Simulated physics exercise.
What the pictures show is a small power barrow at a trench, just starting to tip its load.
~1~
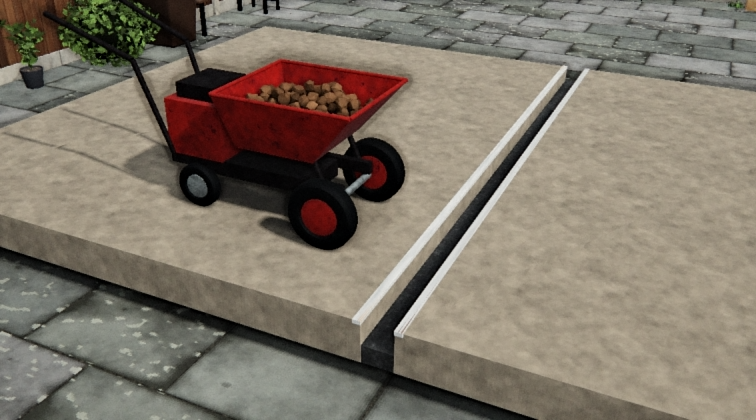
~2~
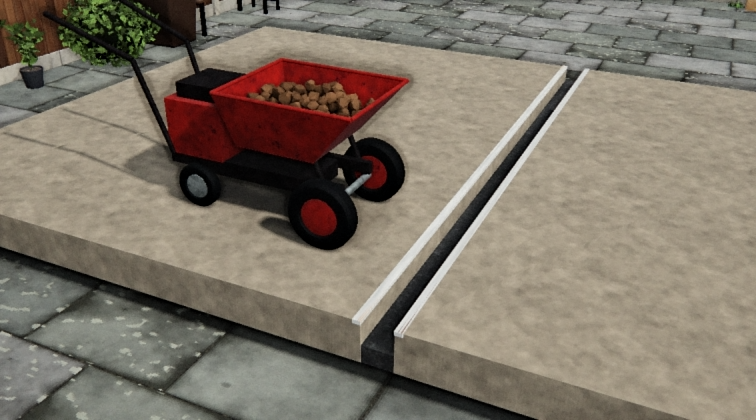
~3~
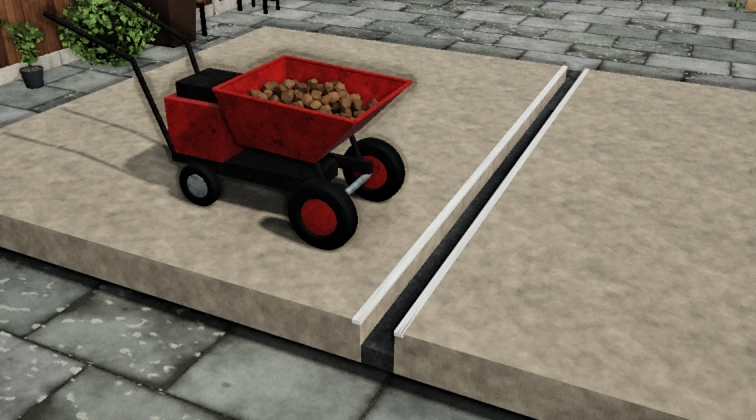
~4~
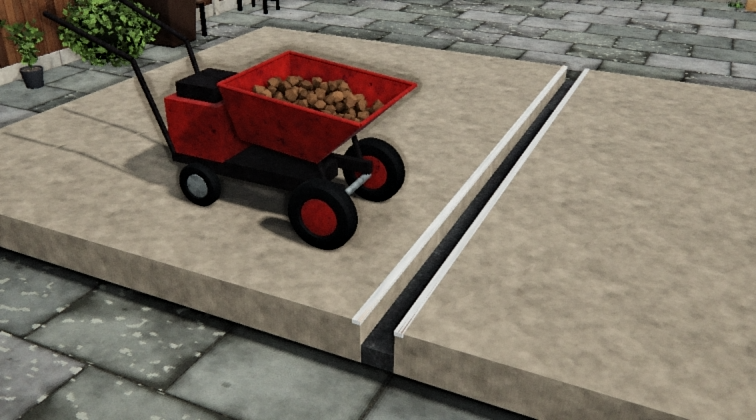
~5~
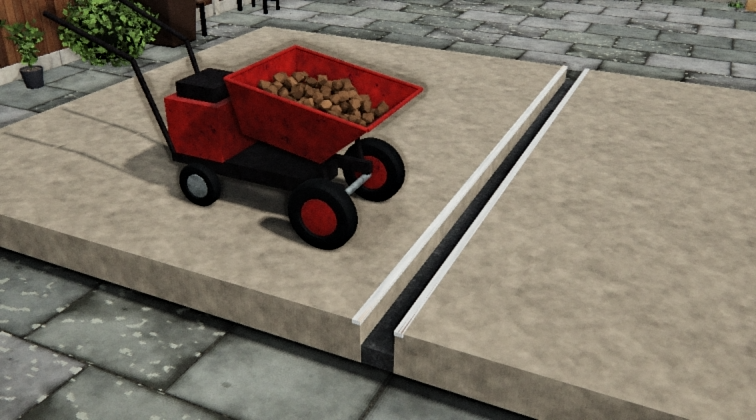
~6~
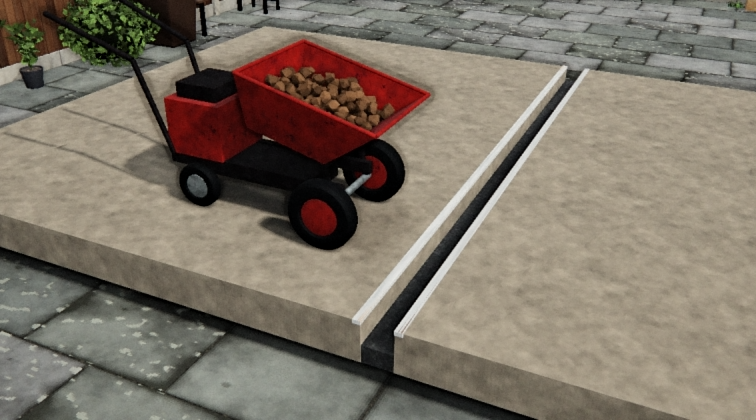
A red skip heaped with brown clods sits level on a small black-framed barrow, then tilts slowly forward to the right, its rear rising and its front lip dipping a little. The barrow's wheels stay still on a beige slab, left of a narrow dark trench edged with white strips. Seen from above at an angle, grey paving and green plants surround the slab, and the camera stays fixed.
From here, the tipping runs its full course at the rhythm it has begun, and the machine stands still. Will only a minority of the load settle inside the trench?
Yes, the load ends chiefly outside the trench.
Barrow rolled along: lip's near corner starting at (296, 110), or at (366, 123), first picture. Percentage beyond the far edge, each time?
First spot: 10 %, second spot: 90 %.
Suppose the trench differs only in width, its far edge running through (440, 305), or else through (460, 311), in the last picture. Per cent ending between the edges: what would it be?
The first try comes to close to 50 per cent, the next to 80 per cent.
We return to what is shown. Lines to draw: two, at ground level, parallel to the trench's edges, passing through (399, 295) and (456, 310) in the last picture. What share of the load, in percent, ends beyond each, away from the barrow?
Around 90 percent for the first and 40 percent for the second.
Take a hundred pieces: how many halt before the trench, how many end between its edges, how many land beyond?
I'd say about 0 per cent short, about 15 between and about 75 beyond.
Shortly afterwards, skip tipped steeply; the whole lot in the skip.
Next, skip tipped steeply; all but a few in the skip; only a few in or heaped over the trench; a little beyond it; only a few falling.
Some moments later, skip tipped right over; near a quarter in the skip; a little in or heaped over the trench; the bulk beyond it.
In the end, skip tipped right over; a little in the skip; a little in or heaped over the trench; the bulk beyond it.
